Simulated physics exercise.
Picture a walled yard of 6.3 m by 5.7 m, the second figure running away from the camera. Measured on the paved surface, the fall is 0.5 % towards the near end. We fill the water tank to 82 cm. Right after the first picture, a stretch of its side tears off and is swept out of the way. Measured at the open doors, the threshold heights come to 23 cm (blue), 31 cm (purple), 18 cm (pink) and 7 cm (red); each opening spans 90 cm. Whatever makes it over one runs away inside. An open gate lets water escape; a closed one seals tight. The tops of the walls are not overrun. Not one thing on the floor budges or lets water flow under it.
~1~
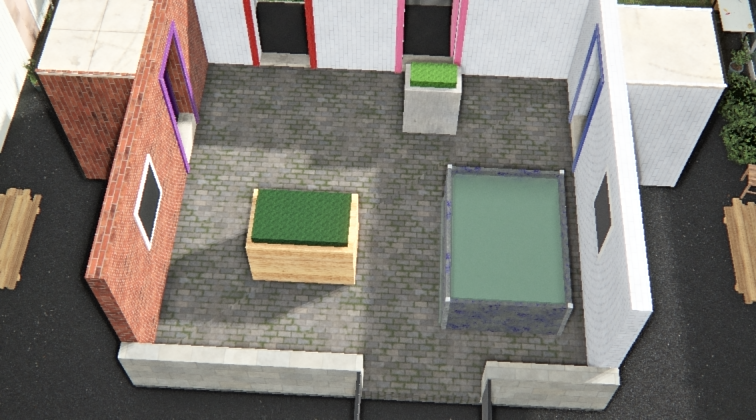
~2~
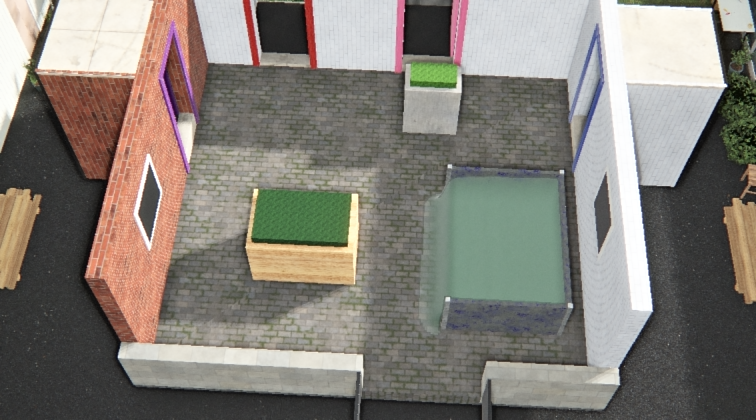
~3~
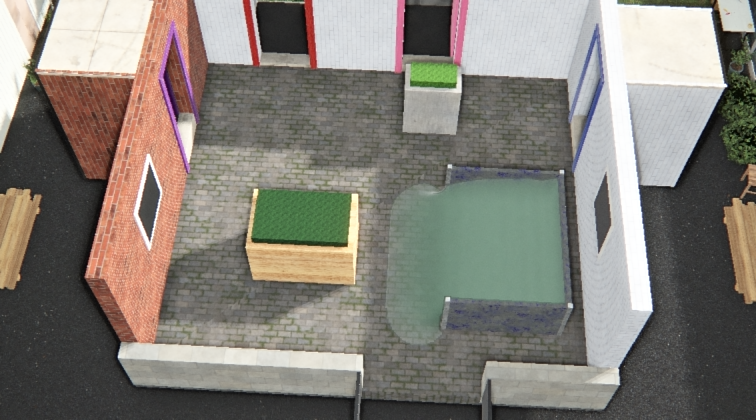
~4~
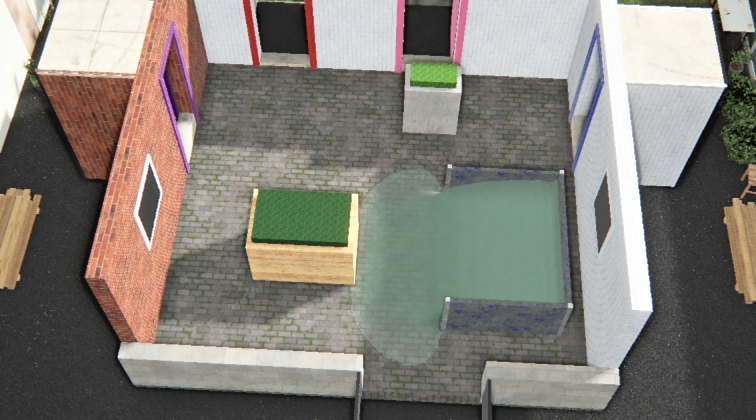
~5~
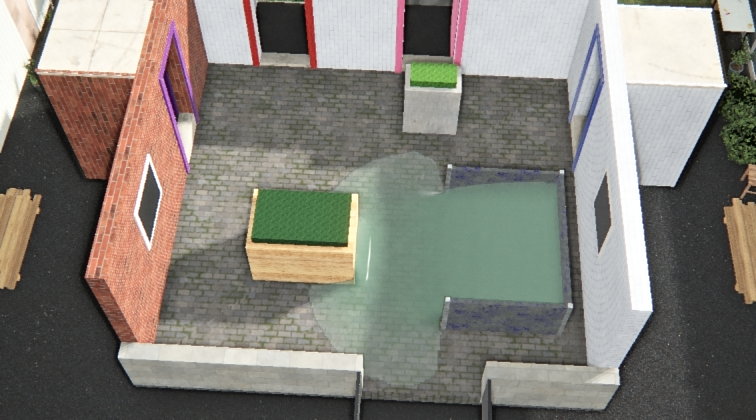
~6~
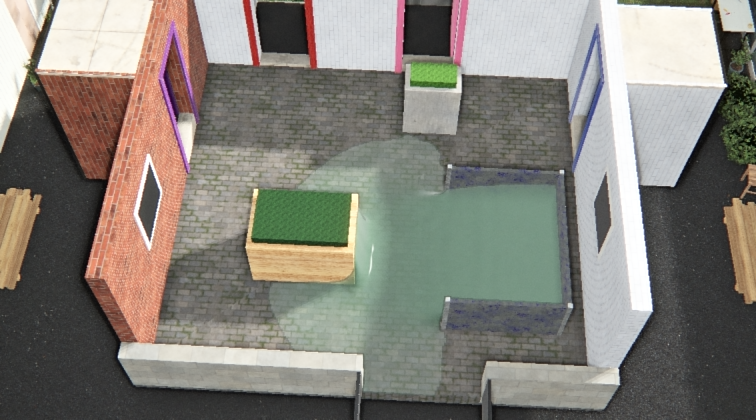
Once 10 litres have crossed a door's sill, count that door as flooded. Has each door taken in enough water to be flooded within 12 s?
Blue door: Beneath the limit; purple door: Beneath the limit; pink door: Beneath the limit; red door: Above the limit.
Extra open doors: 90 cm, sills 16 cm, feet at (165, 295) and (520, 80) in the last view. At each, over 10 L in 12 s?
First door beyond the limit, second door short of the limit.
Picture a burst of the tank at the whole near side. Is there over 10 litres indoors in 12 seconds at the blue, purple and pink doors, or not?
Compared with the limit, blue is lower, purple is lower and pink is lower.
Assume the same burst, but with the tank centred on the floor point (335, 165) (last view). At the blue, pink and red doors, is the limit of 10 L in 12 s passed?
Blue: Within limit; pink: Within limit; red: Beyond limit.
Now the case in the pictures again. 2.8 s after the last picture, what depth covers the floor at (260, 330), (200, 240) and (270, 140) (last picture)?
Approximately 8, 11 and 7 centimetres, going through them in turn.
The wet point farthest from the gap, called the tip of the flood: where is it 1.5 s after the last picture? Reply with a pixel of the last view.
Point: Roughly (209, 67).
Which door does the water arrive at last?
It would be the blue one.
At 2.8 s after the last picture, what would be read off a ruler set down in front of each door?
You'd see blue at 0 cm, purple at 20 cm, pink at 7 cm and red at 18 cm.
Then, 0.7 s after the last picture water covers 50 % of the floor and is deepest (52 cm) near (357, 264); blue door not reached, purple door 7 cm at the sill, 0 L in, pink door not reached, red door not reached.
Then, 1.5 s after the last picture water covers 65 % of the floor and is deepest (57 cm) near (209, 67); blue door not reached, purple door 21 cm at the sill, 0 L in, pink door not reached, red door 15 cm at the sill, 1 L in.
Then, 2.8 s after the last picture water covers 70 % of the floor and is deepest (30 cm) near (238, 135); blue door not reached, purple door 20 cm at the sill, 0 L in, pink door 7 cm at the sill, 0 L in, red door 18 cm at the sill, 71 L in.
Then, 6.3 s after the last picture water covers 90 % of the floor and is deepest (18 cm) near (551, 195); blue door 10 cm at the sill, 0 L in, purple door 13 cm at the sill, 0 L in, pink door 8 cm at the sill, 0 L in, red door 13 cm at the sill, 163 L in.
Then, 11.3 s after the last picture water covers 100 % of the floor and is deepest (11 cm) near (507, 193); blue door 10 cm at the sill, 0 L in, purple door 6 cm at the sill, 0 L in, pink door 10 cm at the sill, 0 L in, red door 6 cm at the sill, 183 L in.
